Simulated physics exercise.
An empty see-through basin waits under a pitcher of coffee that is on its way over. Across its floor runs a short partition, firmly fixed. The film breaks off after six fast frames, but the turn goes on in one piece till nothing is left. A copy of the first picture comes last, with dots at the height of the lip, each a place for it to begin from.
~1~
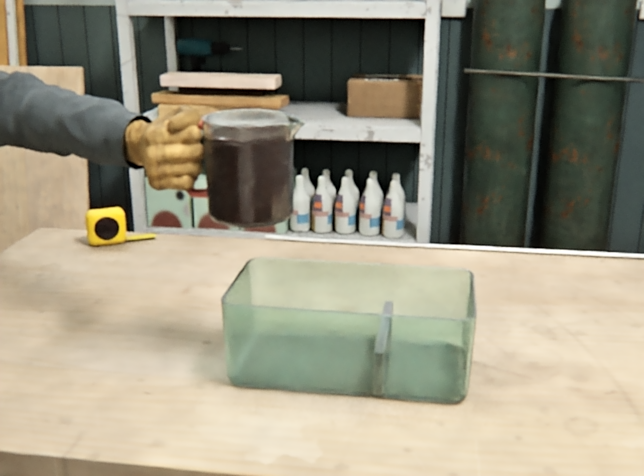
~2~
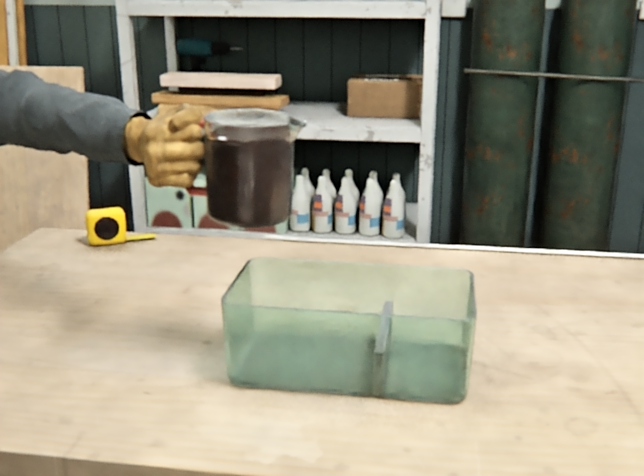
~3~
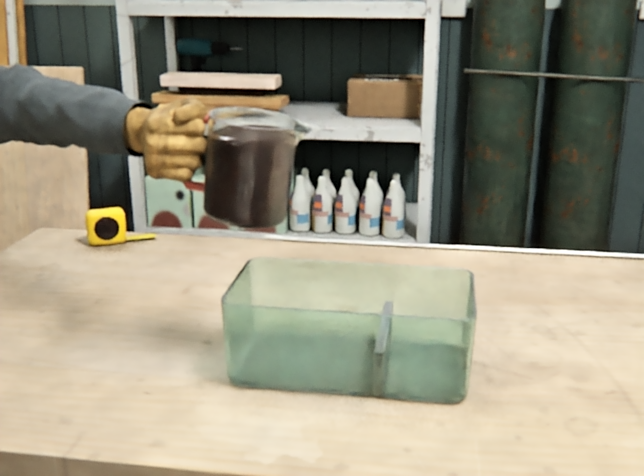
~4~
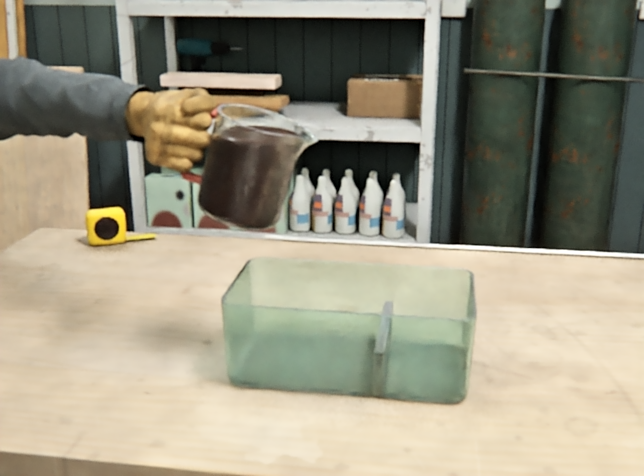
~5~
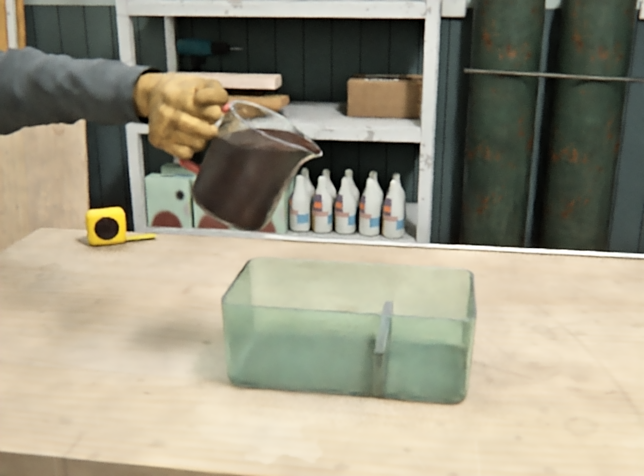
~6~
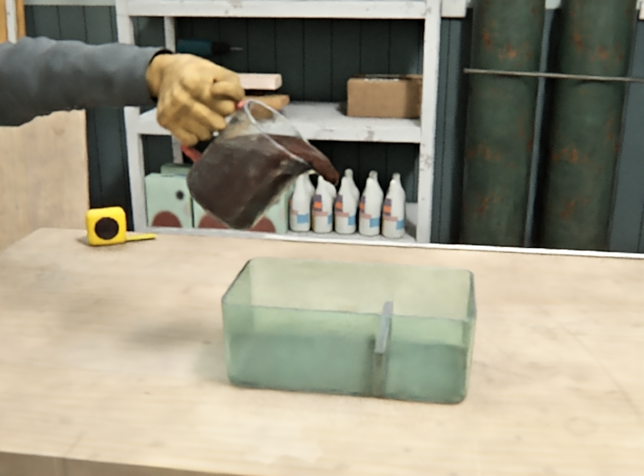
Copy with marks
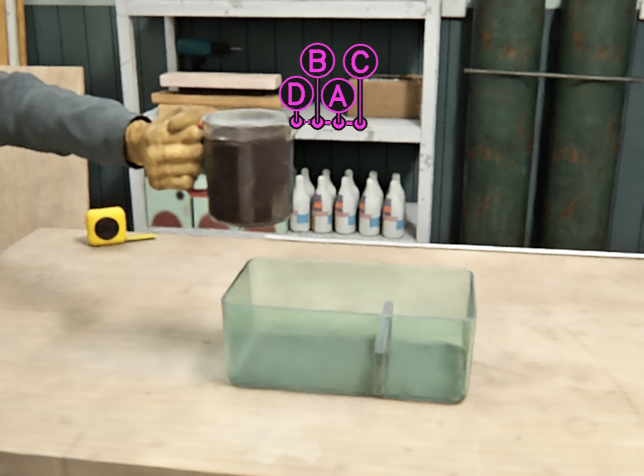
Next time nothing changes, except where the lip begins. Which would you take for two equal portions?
Best: A.
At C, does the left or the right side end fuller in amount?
The right one.
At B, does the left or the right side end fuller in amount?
The left side.
In magenta, A at (338, 123); B at (317, 122); C at (360, 123); D at (296, 121).
If A is chosen, about 49 % ends left of the wall and 49 % right of it.
If B is chosen, about 77 % ends left of the wall and 18 % right of it; 6 % is lost outside.
If C is chosen, about 25 % ends left of the wall and 71 % right of it; 4 % is lost outside.
If D is chosen, about 89 % ends left of the wall and 4 % right of it; 8 % is lost outside.
